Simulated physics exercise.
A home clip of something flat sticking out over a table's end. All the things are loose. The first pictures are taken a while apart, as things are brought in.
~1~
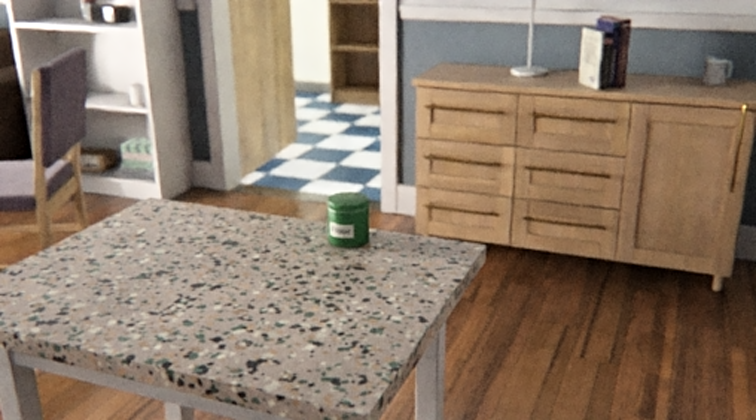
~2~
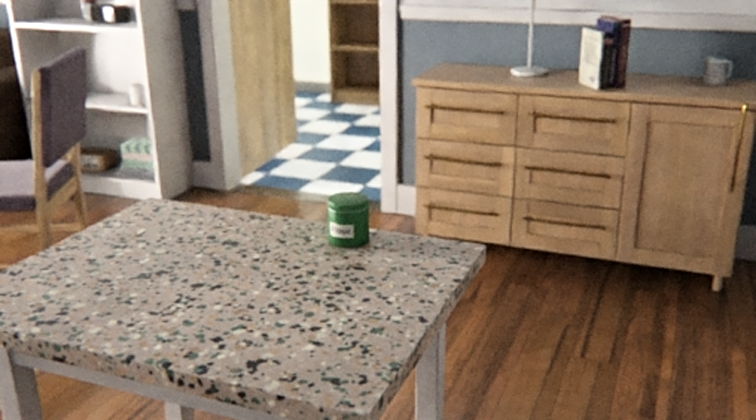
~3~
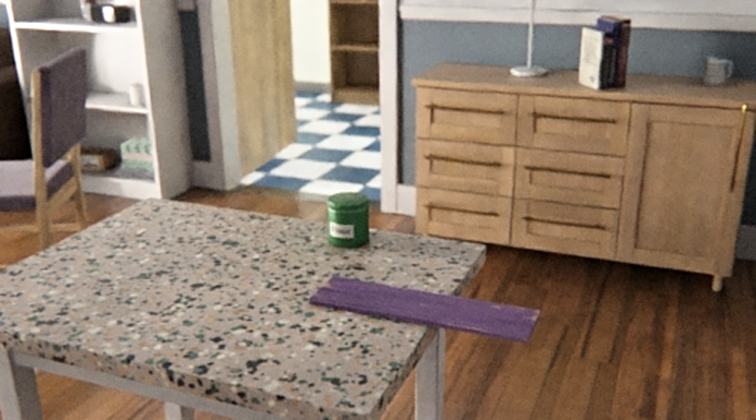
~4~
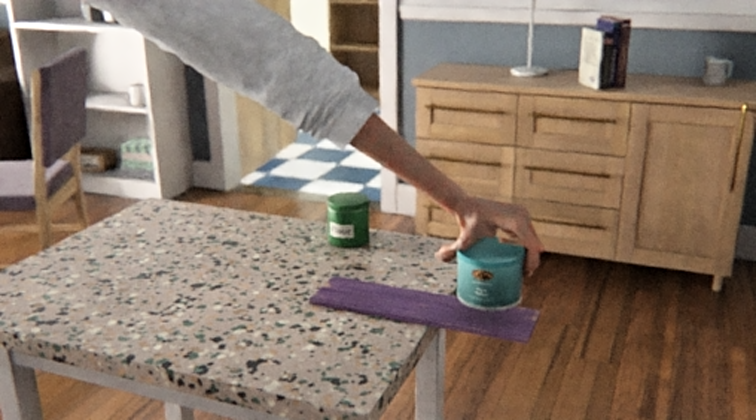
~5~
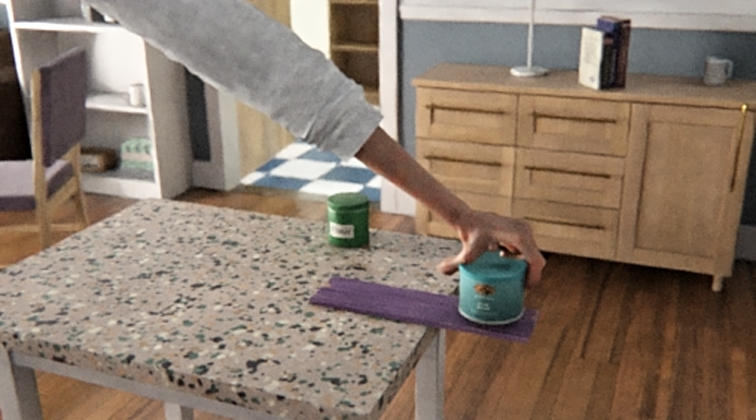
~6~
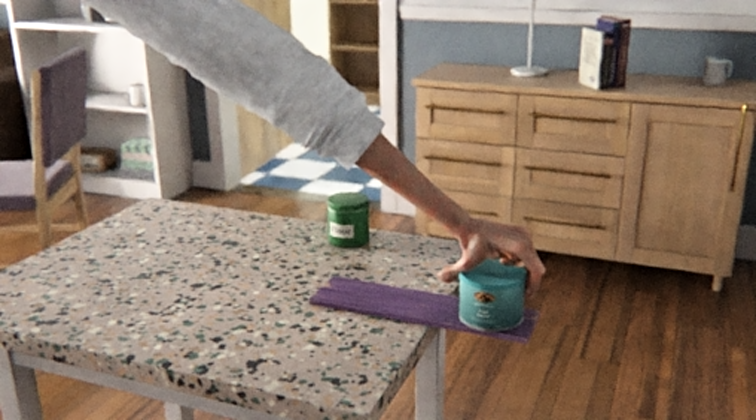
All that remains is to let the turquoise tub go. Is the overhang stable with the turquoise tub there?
The board tips off the edge.
Then, 0.60 s after the last picture, turquoise tub now down on the floor or falling; purple board tipped 61° from how it was.
Then, 0.80 s after the last picture, purple board now down on the floor or falling.
Then, 1.00 s after the last picture, things are still on the move.
By the end, down on the floor or falling, turquoise tub and purple board; green jar in place. The board goes over.
